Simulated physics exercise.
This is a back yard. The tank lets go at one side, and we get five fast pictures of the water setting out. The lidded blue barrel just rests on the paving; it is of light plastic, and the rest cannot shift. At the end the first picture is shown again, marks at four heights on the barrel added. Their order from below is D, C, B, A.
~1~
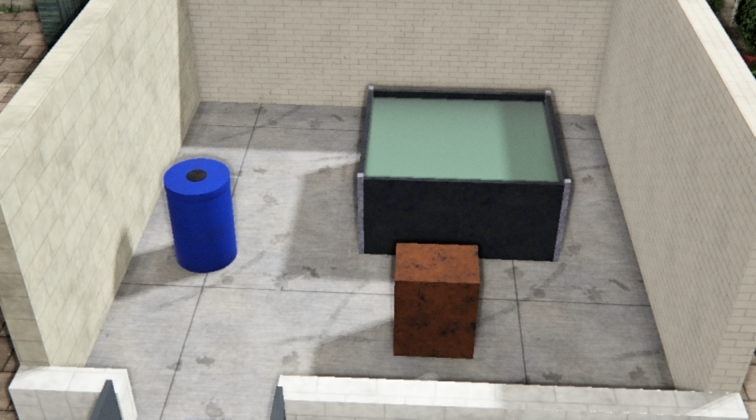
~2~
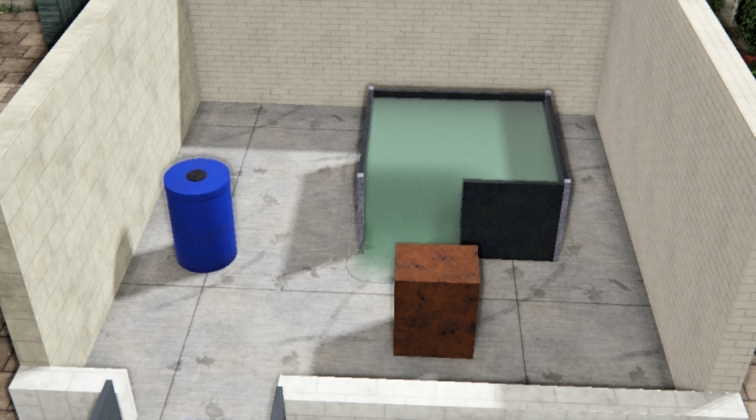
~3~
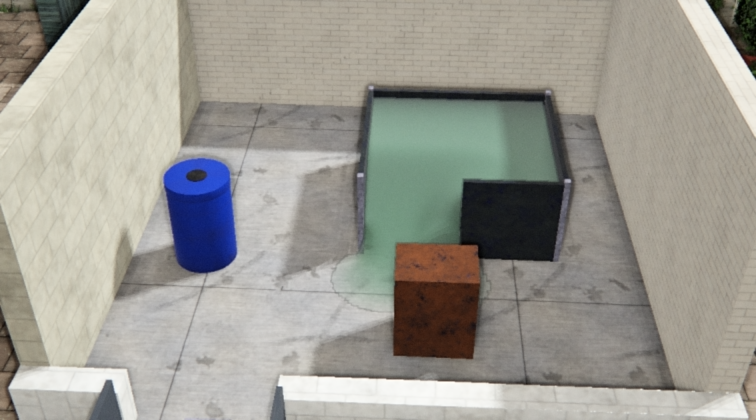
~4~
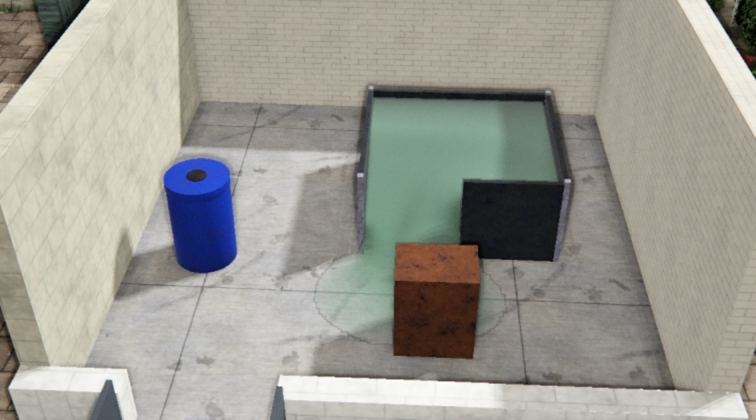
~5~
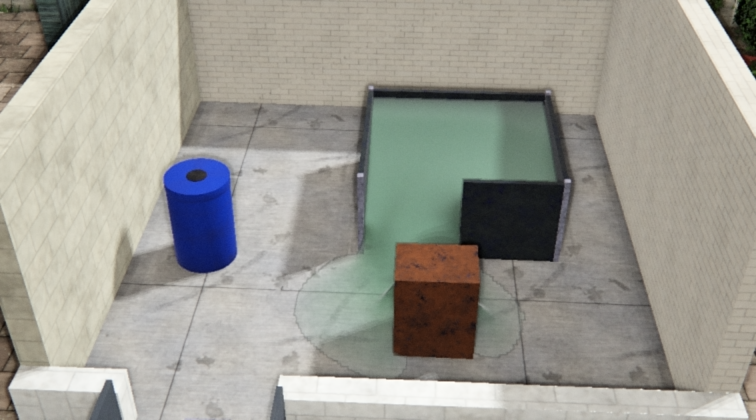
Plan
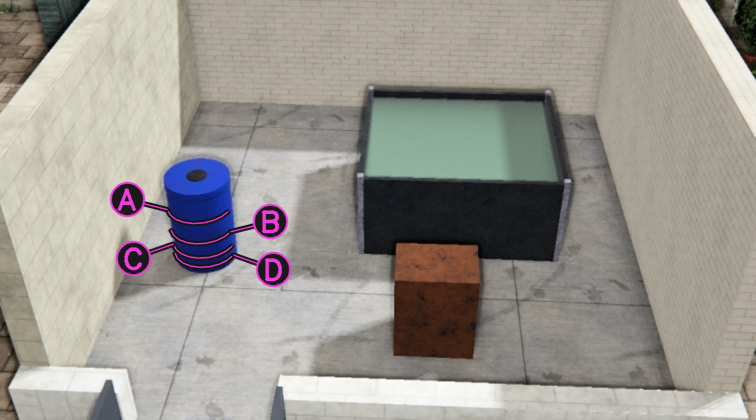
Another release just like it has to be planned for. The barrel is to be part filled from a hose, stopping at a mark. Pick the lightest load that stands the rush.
Use mark D.
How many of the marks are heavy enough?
All of the four.
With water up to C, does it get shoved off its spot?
No, not at all.
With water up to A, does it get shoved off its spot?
No, that is safe.
On the marked copy, A at (193, 223); B at (196, 243); C at (198, 258); D at (199, 267); from the bottom up D, C, B, A.
For mark A, it does not move.
For mark B, it does not move.
For mark C, it does not move.
For mark D, it does not move.
